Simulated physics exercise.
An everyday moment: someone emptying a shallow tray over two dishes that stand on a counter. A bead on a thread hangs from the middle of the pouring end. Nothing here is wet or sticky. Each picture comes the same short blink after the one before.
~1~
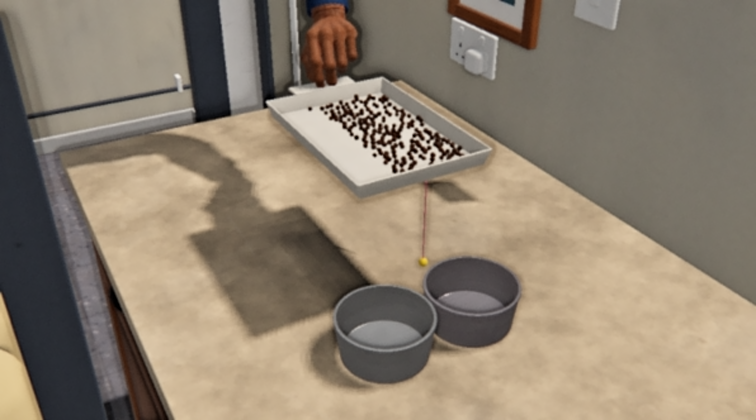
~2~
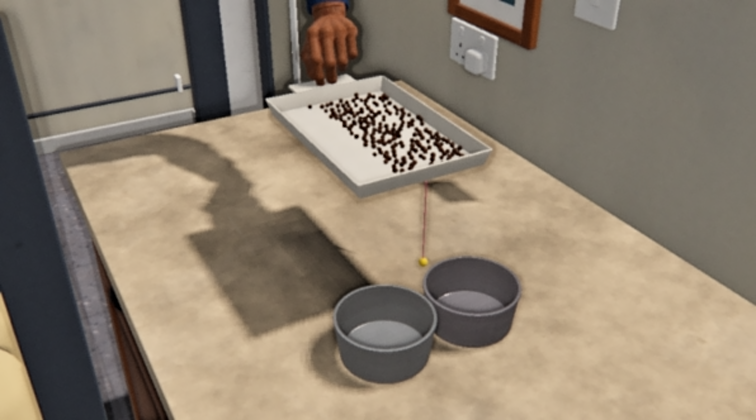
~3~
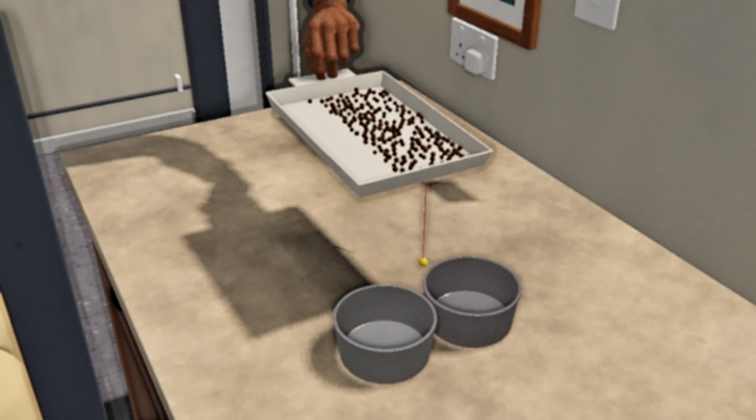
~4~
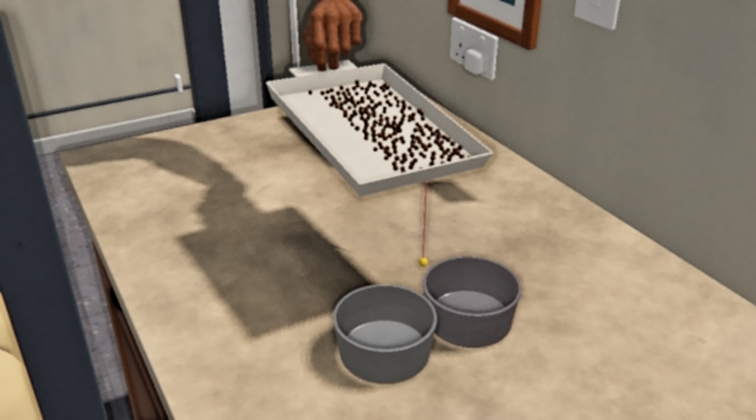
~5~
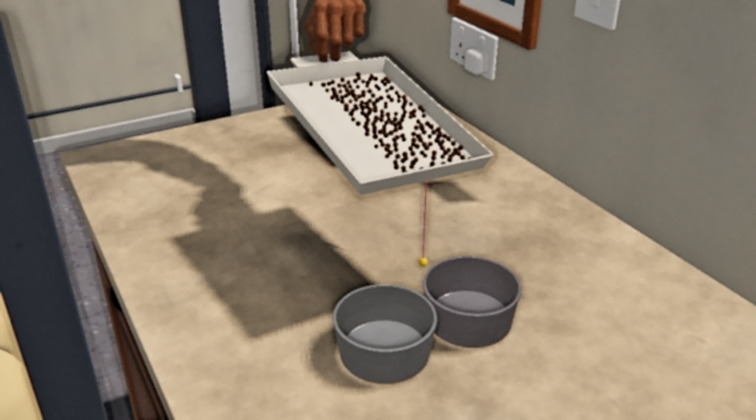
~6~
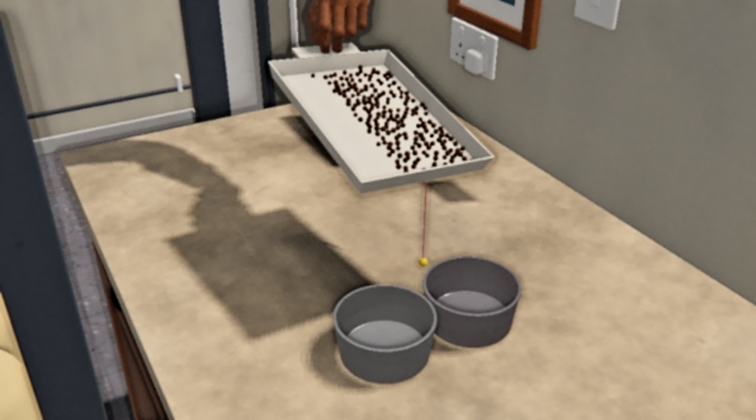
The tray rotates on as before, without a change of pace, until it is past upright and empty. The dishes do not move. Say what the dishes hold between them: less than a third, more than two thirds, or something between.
In the dishes lies between a third and two thirds of it.
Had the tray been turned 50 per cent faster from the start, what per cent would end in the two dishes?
Some 60 per cent.
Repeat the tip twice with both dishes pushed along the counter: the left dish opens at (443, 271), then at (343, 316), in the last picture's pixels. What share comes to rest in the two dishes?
The first gives 80 %, the second 10 %.
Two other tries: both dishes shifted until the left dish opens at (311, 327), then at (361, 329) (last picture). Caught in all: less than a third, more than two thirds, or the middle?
In turn: Below one third; less than a third.
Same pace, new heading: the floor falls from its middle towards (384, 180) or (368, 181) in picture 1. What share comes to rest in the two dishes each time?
First some 100, then 90 per cent.
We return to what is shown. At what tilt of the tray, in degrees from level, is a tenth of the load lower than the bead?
Roughly 75°.
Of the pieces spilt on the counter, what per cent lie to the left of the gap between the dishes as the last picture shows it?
Roughly 0 in a hundred.
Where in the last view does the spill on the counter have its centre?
Around (531, 281).
Just after the last frame, tray tipped steeply; almost all on the tray; just a few outside both; just a few in the air.
A moment on, tray tipped right over; roughly a quarter on the tray; roughly a third in the right dish; roughly a quarter outside both; about a tenth in the air.
Further on, tray tipped past a quarter turn; roughly half in the right dish; roughly half outside both.
When it is over, tray tipped past a quarter turn; not one in the left dish; roughly half in the right dish; roughly half outside both.
